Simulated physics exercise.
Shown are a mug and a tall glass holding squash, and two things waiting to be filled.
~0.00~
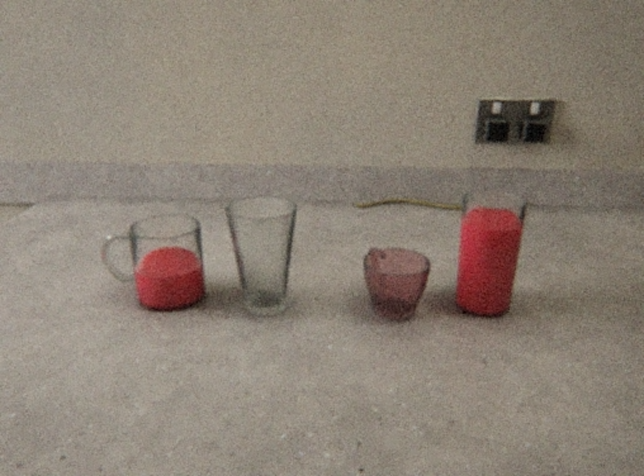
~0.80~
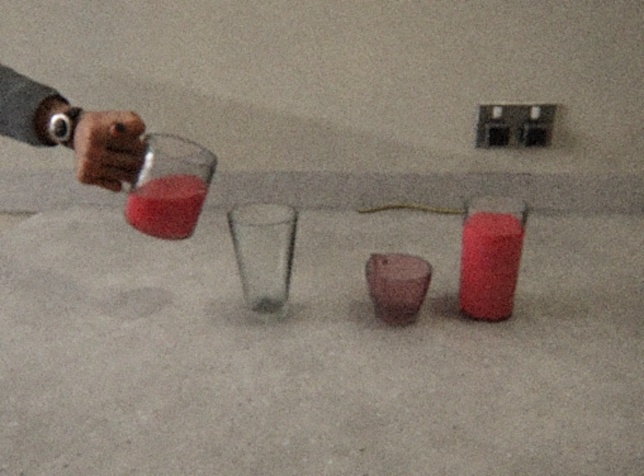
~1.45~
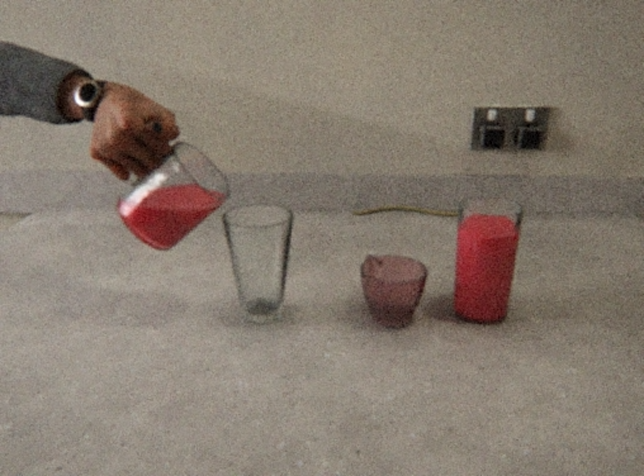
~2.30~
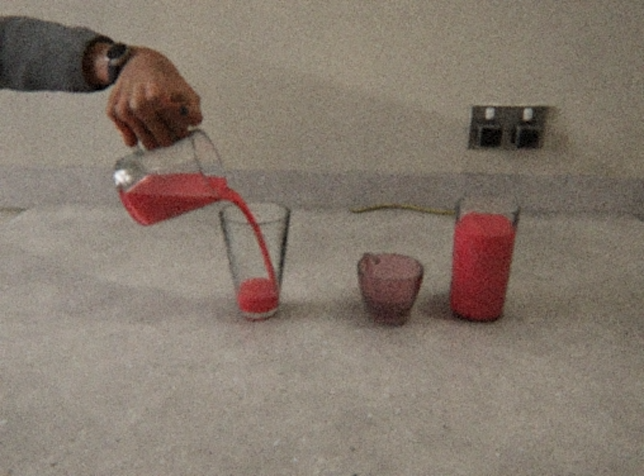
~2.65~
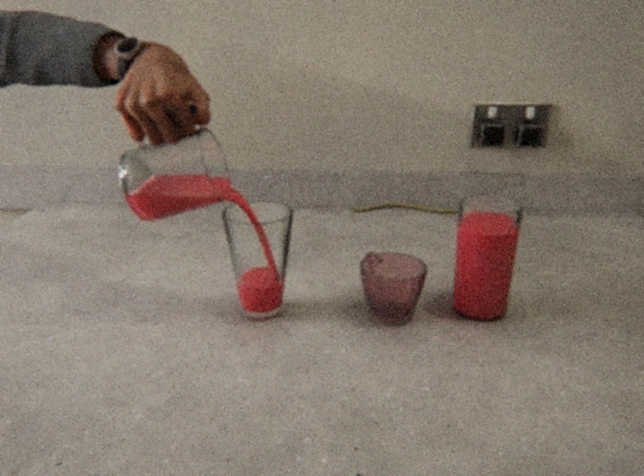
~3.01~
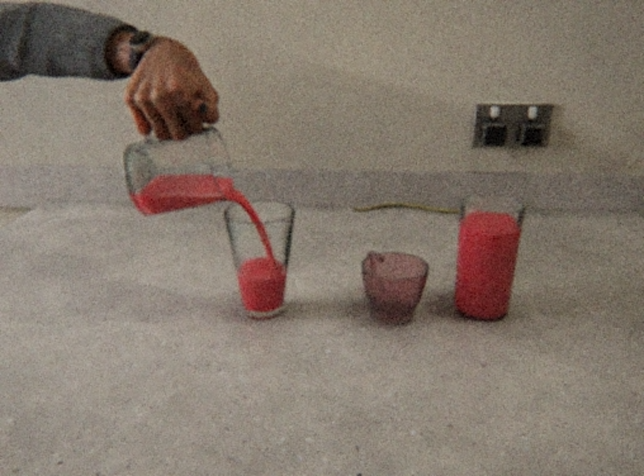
At first, a glass mug and a tall glass of red liquid stand on a grey surface with two empty vessels between them. A hand reaches in from the left, lifts the mug and tilts it rightward over the flared glass. Red liquid streams out, and the level in the flared glass rises.
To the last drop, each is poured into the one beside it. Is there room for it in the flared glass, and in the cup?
In order: The flared glass is going to accept every drop, the cup is going to get more than it can take.
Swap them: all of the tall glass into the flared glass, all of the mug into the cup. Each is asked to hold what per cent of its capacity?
That comes to some 100 per cent for the first, and some 100 per cent for the second.
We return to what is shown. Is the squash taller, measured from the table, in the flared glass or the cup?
That would be the left one.
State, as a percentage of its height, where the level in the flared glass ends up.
I reckon it comes up near 65 per cent.
By 3.7 s, the flared glass is about half full.
By 5.1 s, the flared glass is about two thirds full.
By 13.6 s, the flared glass is about two thirds full; the cup is full to the brim with a puddle round it.
